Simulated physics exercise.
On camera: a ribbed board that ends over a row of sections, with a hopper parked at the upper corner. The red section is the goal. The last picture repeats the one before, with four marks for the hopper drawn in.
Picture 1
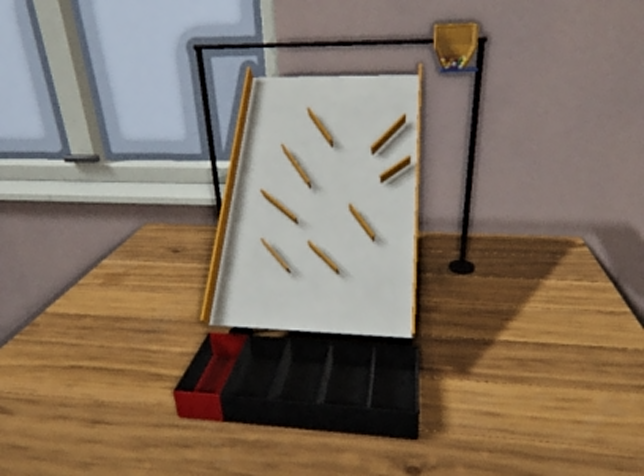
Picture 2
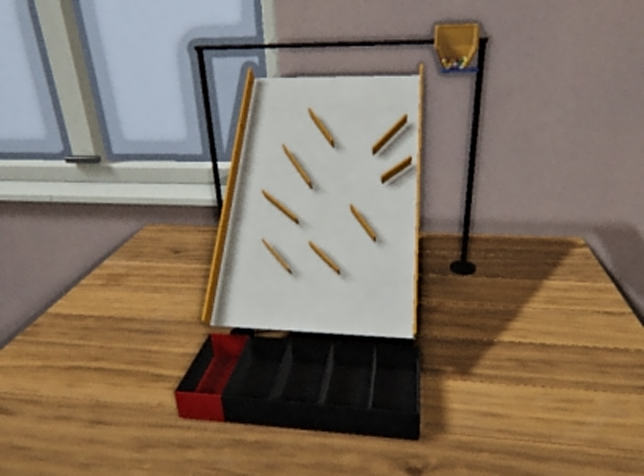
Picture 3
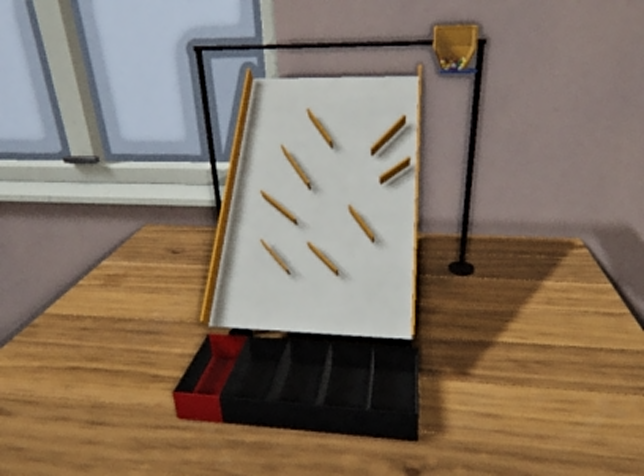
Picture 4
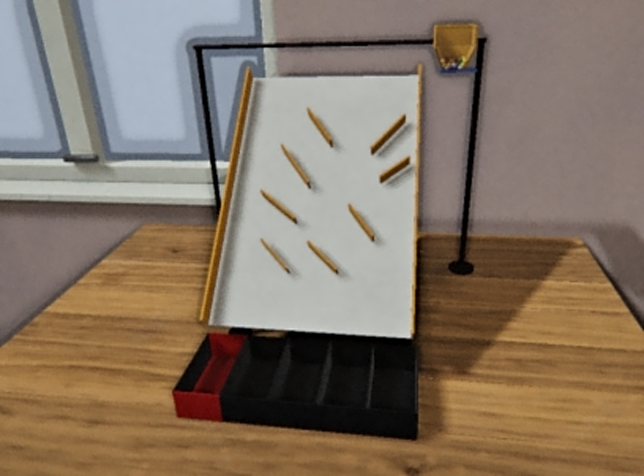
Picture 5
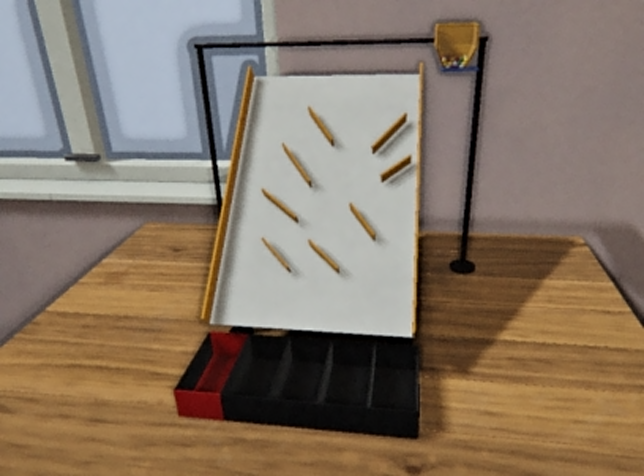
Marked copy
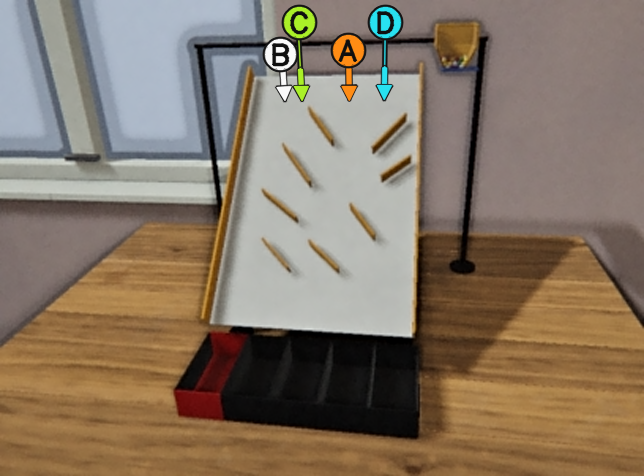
Nothing visibly moves as a small hopper holding beads stays at the upper right above a tilted white board with angled wooden ribs, while a row of black sections with one red section at the left sits below on a wooden table.
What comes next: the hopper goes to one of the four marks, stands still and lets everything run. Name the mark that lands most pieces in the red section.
B.
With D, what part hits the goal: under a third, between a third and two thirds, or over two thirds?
It is under a third.
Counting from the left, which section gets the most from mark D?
The fifth.
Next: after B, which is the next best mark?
That is mark C.
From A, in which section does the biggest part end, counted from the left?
The fifth from the left.
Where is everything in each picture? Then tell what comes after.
In the first frame, hopper at (453, 63), round plastic beads, door shut.
In the second frame, ribs (309, 108) to (332, 140), (372, 148) to (406, 114), (283, 144) to (310, 182).
In the third frame, ribs (380, 177) to (410, 157), (261, 191) to (295, 219), (349, 205) to (373, 237).
In the fourth frame, ribs (261, 239) to (287, 268), (307, 241) to (336, 269).
In the fifth frame, red section at (199, 403), number 1 of 5 from the left.
On the marked copy, mark A meets the board at (349, 95); mark B meets the board at (284, 95); mark C meets the board at (301, 95); mark D meets the board at (384, 94).
For mark A, a stray few in the red section, most in other sections, a small part outside the box.
For mark B, about a third in the red section, about half in other sections, a small part outside the box.
For mark C, about a quarter in the red section, about two thirds in other sections, a small part outside the box.
For mark D, none in the red section, most in other sections, about a quarter outside the box.
